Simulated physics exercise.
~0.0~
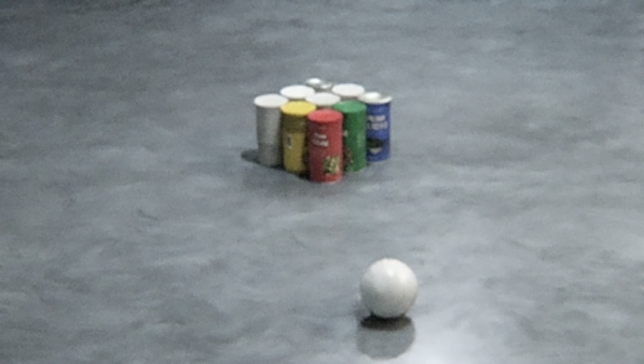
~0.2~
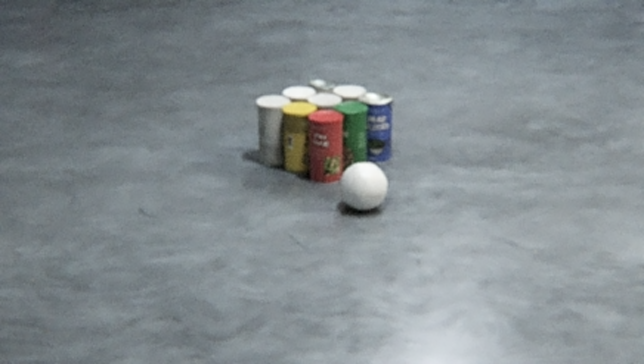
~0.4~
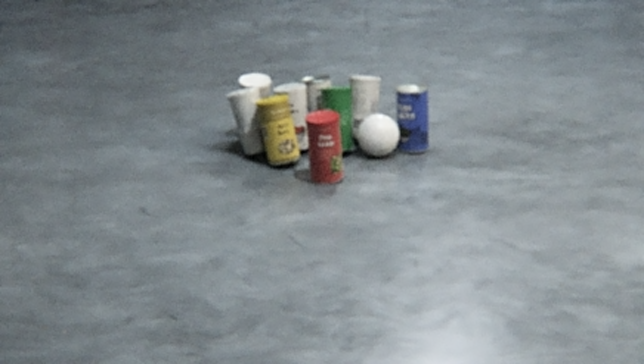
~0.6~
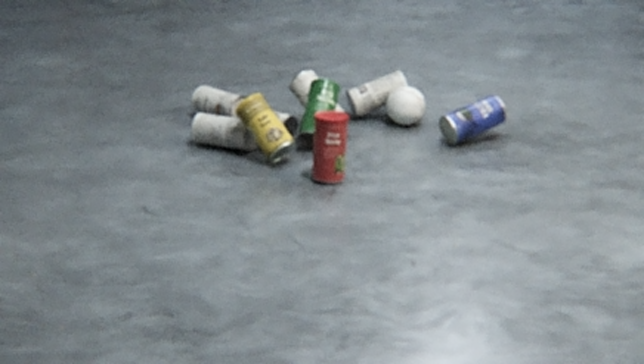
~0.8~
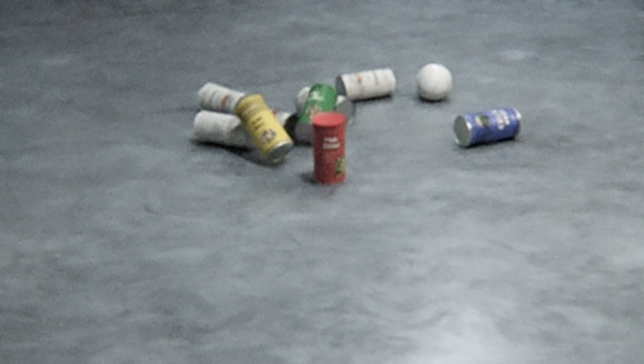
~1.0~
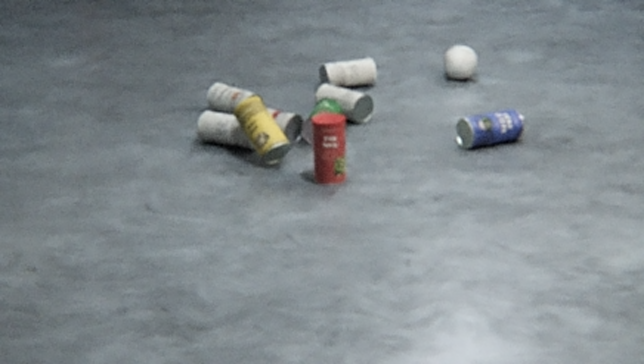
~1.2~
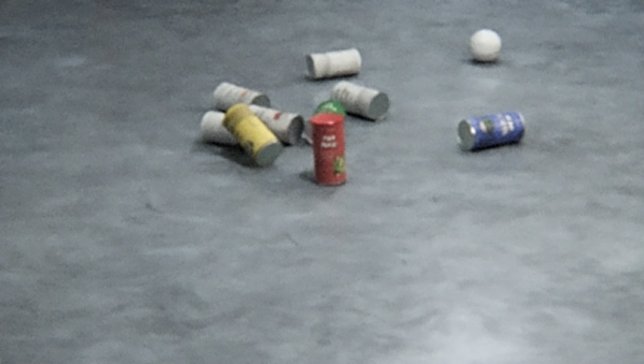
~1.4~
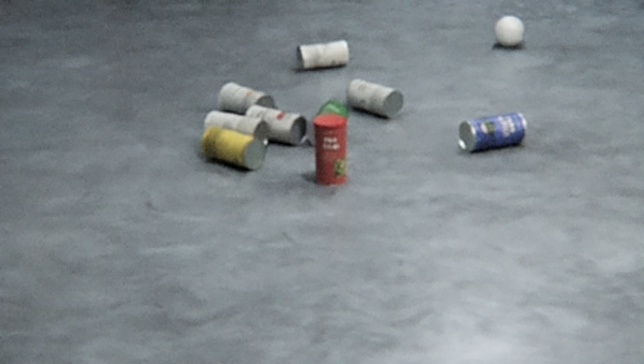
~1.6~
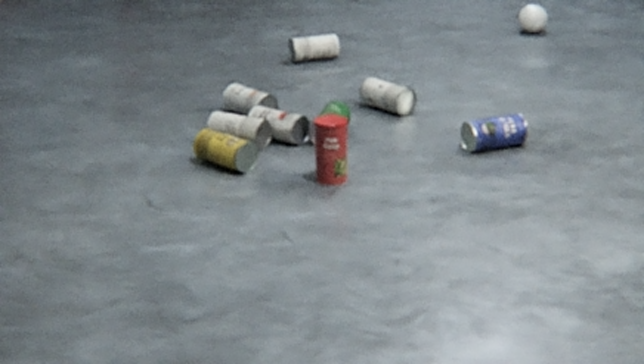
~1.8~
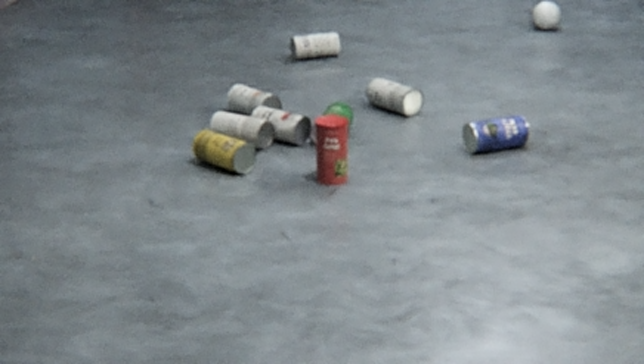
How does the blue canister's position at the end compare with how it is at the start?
At the start the blue canister stands upright at the right side of the cluster. By the end it is lying on its side, farther to the right and apart from the others.
